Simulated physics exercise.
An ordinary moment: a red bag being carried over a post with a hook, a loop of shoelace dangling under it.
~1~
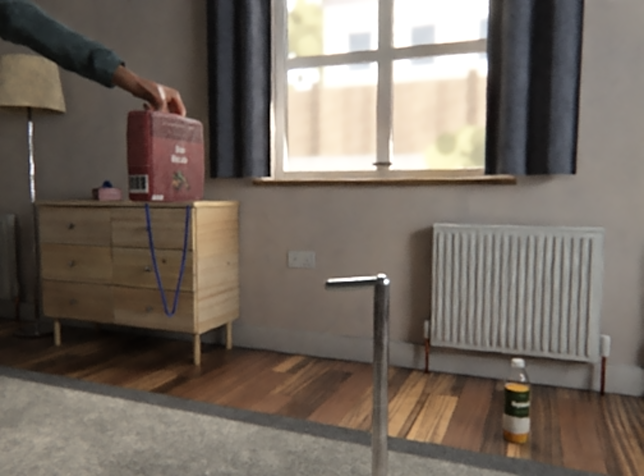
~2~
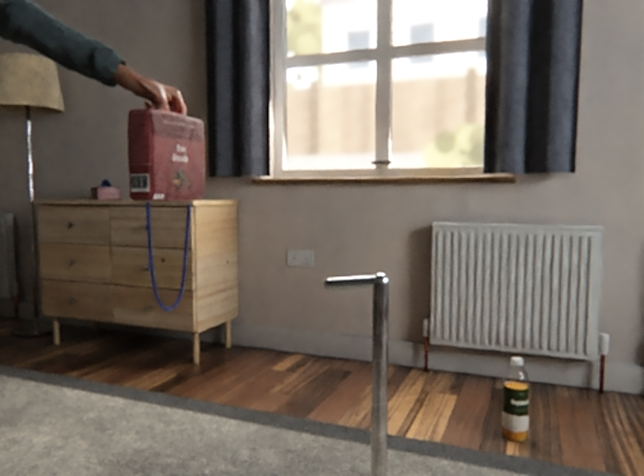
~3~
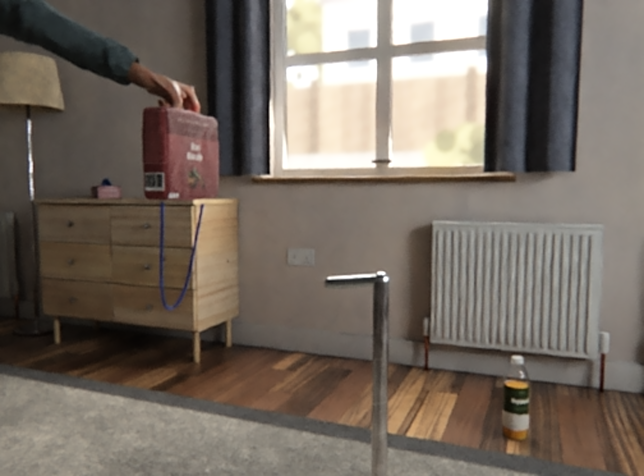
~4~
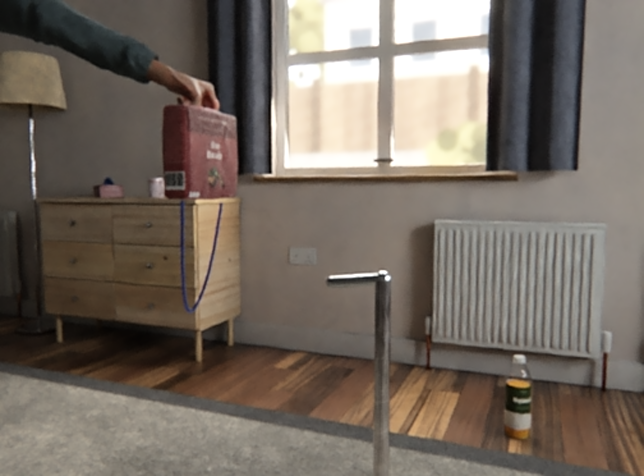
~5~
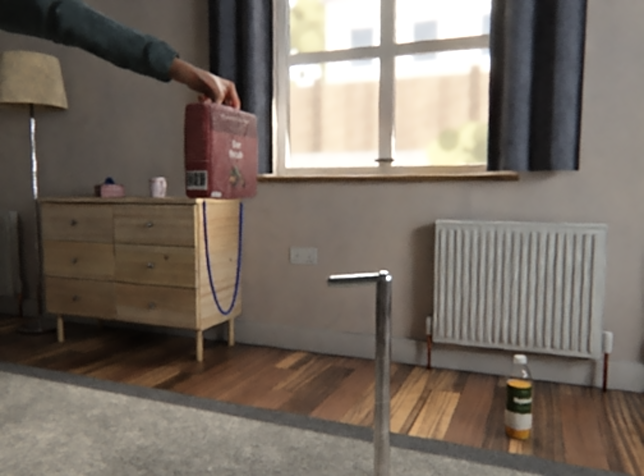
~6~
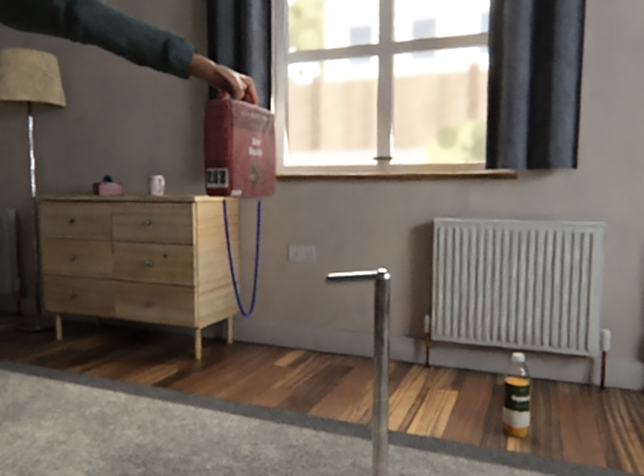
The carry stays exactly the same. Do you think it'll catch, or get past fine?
It'll catch.
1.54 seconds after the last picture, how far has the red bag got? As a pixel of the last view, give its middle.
Its middle lies at about (428, 146) in the last view.
Then, 0.78 s later than the last view, bag nearing the post near (330, 149).
Then, 1.54 s later than the last view, bag past the post near (428, 146).
Finally, bag past the post near (483, 145); loop tight round the post, hand stopped. The red bag snags on the hook.
